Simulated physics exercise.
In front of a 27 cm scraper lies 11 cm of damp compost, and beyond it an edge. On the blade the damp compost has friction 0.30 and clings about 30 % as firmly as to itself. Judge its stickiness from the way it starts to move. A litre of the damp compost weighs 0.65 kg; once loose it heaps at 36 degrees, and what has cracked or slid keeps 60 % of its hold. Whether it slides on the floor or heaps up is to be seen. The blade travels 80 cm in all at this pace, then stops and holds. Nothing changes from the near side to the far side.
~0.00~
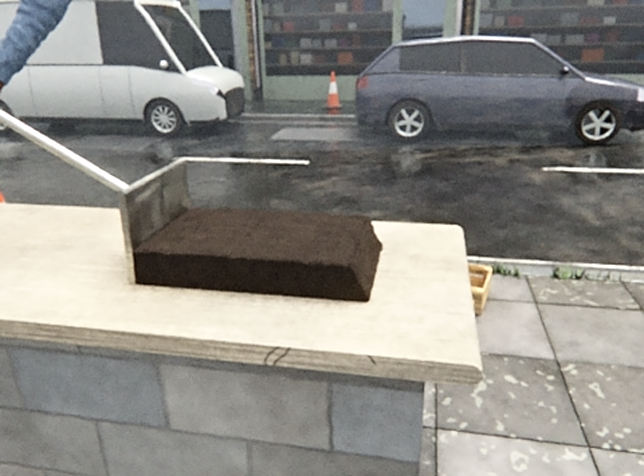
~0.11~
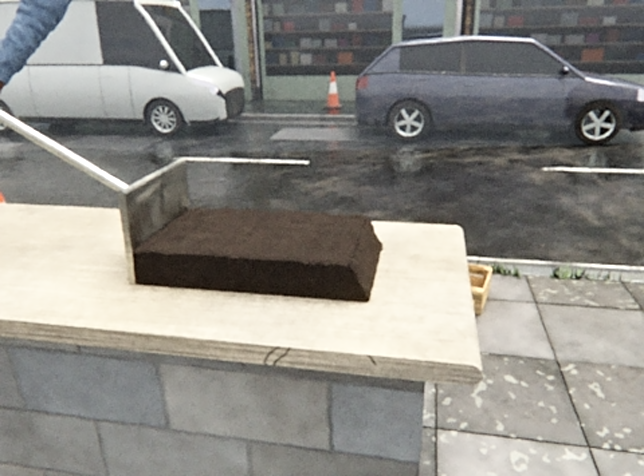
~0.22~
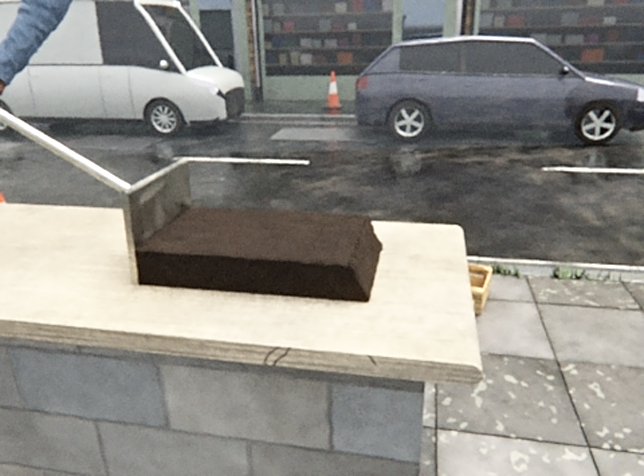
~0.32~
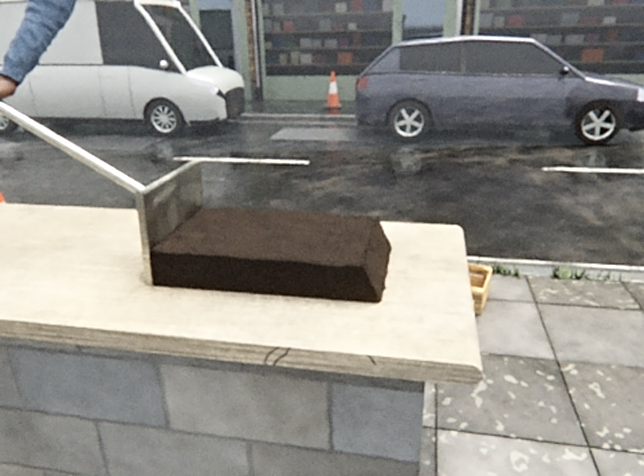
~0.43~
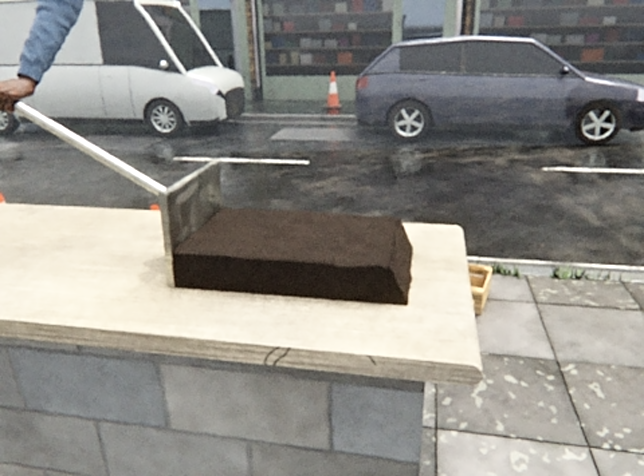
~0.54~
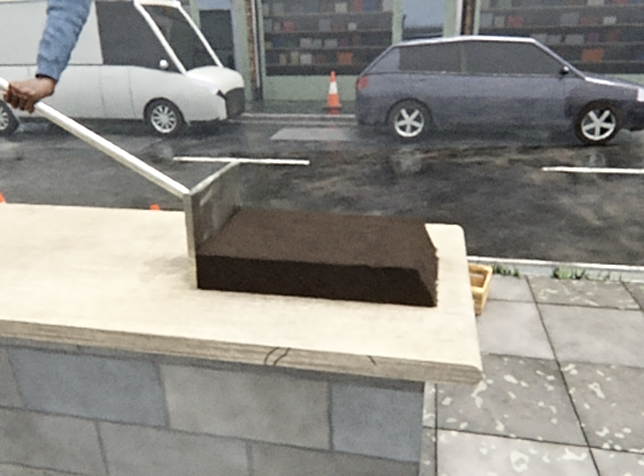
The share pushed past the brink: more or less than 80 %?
The share pushed past the brink is less than 80 %.
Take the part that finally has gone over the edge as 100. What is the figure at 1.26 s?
Some 30 per cent.
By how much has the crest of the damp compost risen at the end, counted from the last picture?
Some 0.0 cm.
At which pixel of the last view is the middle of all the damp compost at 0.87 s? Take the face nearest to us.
Near (386, 286).
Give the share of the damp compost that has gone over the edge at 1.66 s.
About 70 %.
By 0.87 s, 0 % has gone over the edge.
By 1.26 s, 21 % has gone over the edge.
By 1.66 s, 69 % has gone over the edge.
By 2.05 s, 70 % has gone over the edge.
By 2.23 s, at the end, 70 % has gone over the edge.
